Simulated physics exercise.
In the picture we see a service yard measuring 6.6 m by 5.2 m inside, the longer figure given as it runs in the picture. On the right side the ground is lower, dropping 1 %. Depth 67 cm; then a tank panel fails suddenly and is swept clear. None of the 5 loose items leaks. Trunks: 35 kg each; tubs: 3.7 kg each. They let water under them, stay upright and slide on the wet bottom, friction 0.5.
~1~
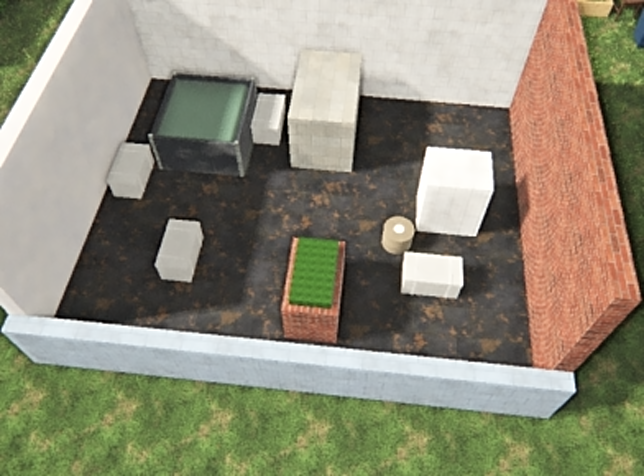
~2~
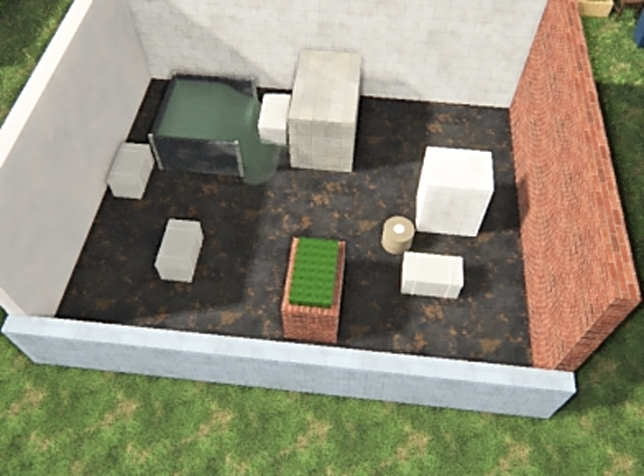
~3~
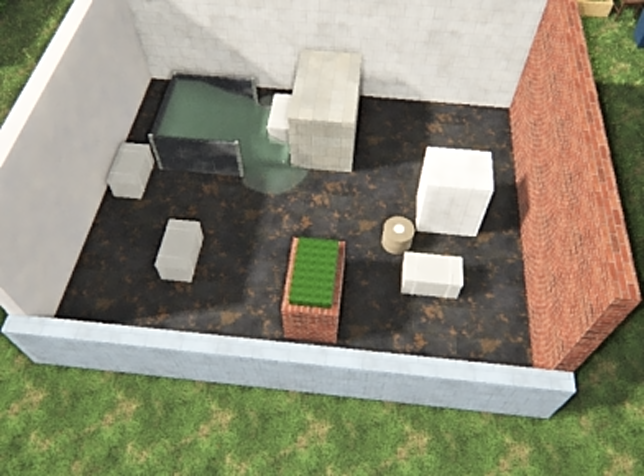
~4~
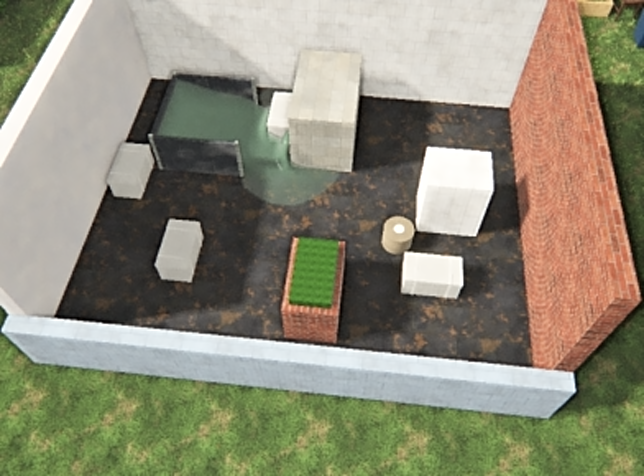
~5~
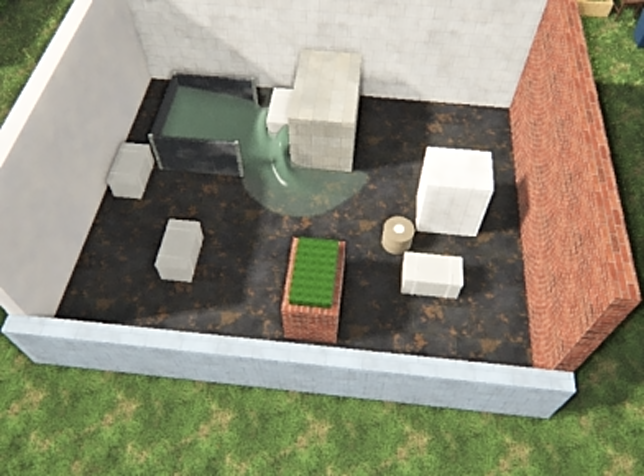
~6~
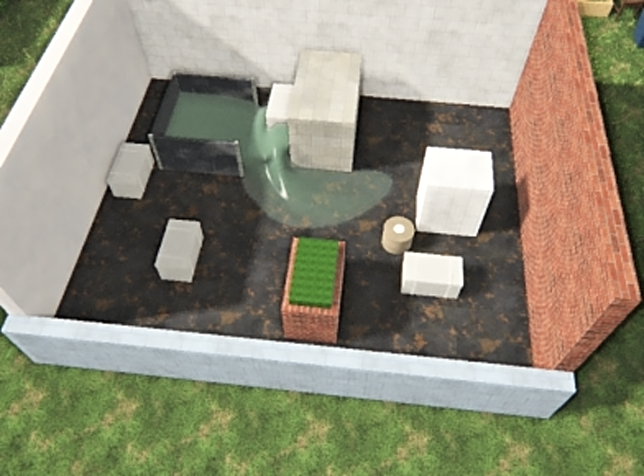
In a walled yard, water pours from a tank and spreads across the dark floor.
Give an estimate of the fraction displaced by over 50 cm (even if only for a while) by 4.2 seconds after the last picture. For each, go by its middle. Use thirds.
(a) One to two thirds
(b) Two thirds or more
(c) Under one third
a, one to two thirds.
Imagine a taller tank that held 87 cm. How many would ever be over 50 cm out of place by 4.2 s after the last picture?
The count would be 3.
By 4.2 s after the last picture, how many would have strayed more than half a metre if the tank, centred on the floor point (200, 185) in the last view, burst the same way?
Then the count would be 2.
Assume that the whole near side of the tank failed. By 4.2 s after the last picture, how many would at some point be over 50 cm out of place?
Result: 1 of them.
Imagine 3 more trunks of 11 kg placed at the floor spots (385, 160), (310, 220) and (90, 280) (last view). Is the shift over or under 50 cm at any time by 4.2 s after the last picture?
Below, above, below.
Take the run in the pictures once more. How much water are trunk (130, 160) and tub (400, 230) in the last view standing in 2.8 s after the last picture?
3 and 3 cm.
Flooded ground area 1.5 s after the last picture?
Roughly 20 m2 of it is wet.
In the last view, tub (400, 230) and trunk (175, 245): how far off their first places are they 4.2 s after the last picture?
First: 150 cm. Second: 0 cm.
Then, 0.4 s after the last picture 0 of 5 are over 50 cm from their spots; 1 afloat.
Then, 1.5 s after the last picture 2 of 5 are over 50 cm from their spots; 1 afloat.
Then, 2.8 s after the last picture 3 of 5 are over 50 cm from their spots; 1 afloat.
Then, 4.2 s after the last picture 3 of 5 are over 50 cm from their spots, and 3 have been at some point; 1 afloat.
